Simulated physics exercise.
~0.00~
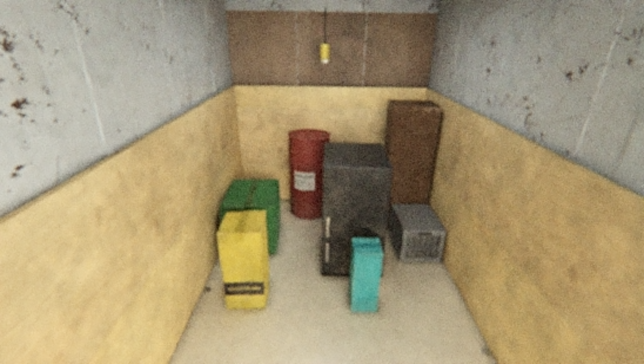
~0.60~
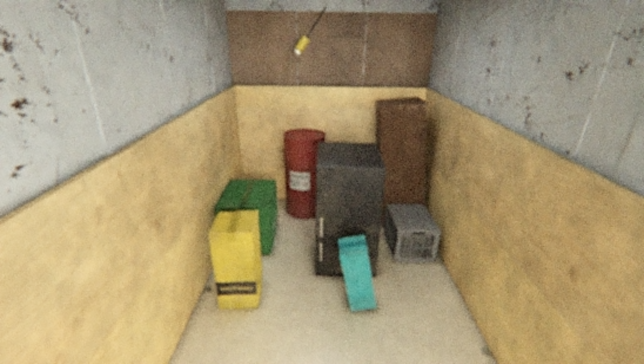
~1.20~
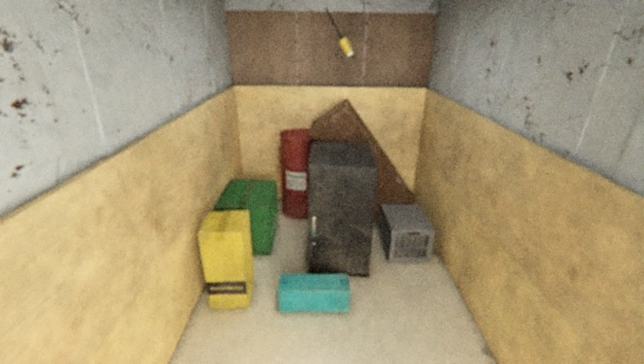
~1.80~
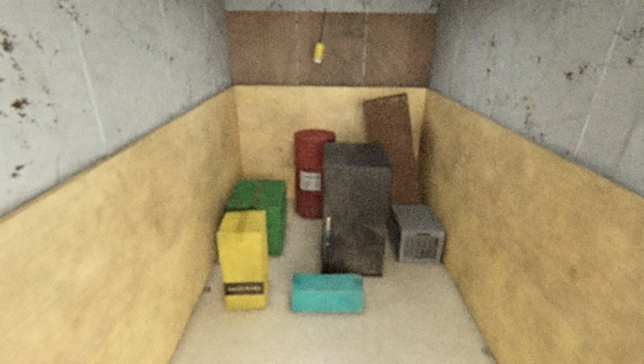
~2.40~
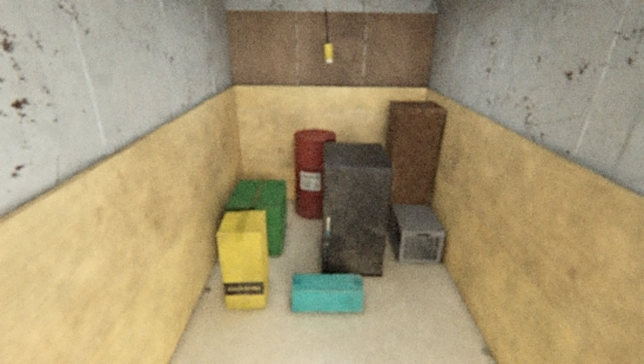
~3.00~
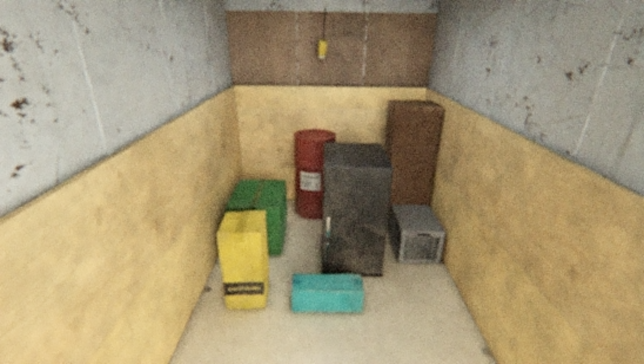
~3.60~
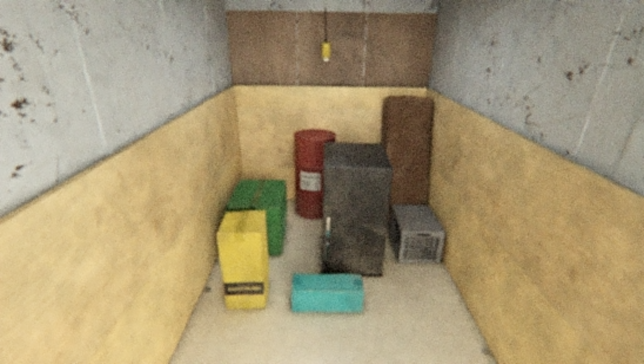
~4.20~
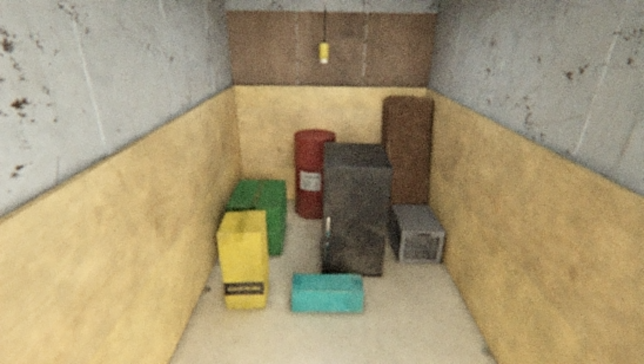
A small turquoise box stands at the front of a van's load bay, seen from the rear towards the bulkhead, with a yellow box and a green box on the left, a red drum and a tall black appliance near the middle, and a brown box and grey chest on the right. The hanging lamp swings, the load slides slightly left, and the turquoise box leans, then falls onto its side. The brown box tilts sharply left behind the appliance. Everything shifts back right, and the brown box rights itself, then moves slightly again. Finally, the turquoise box lies on its side while the others stay up.
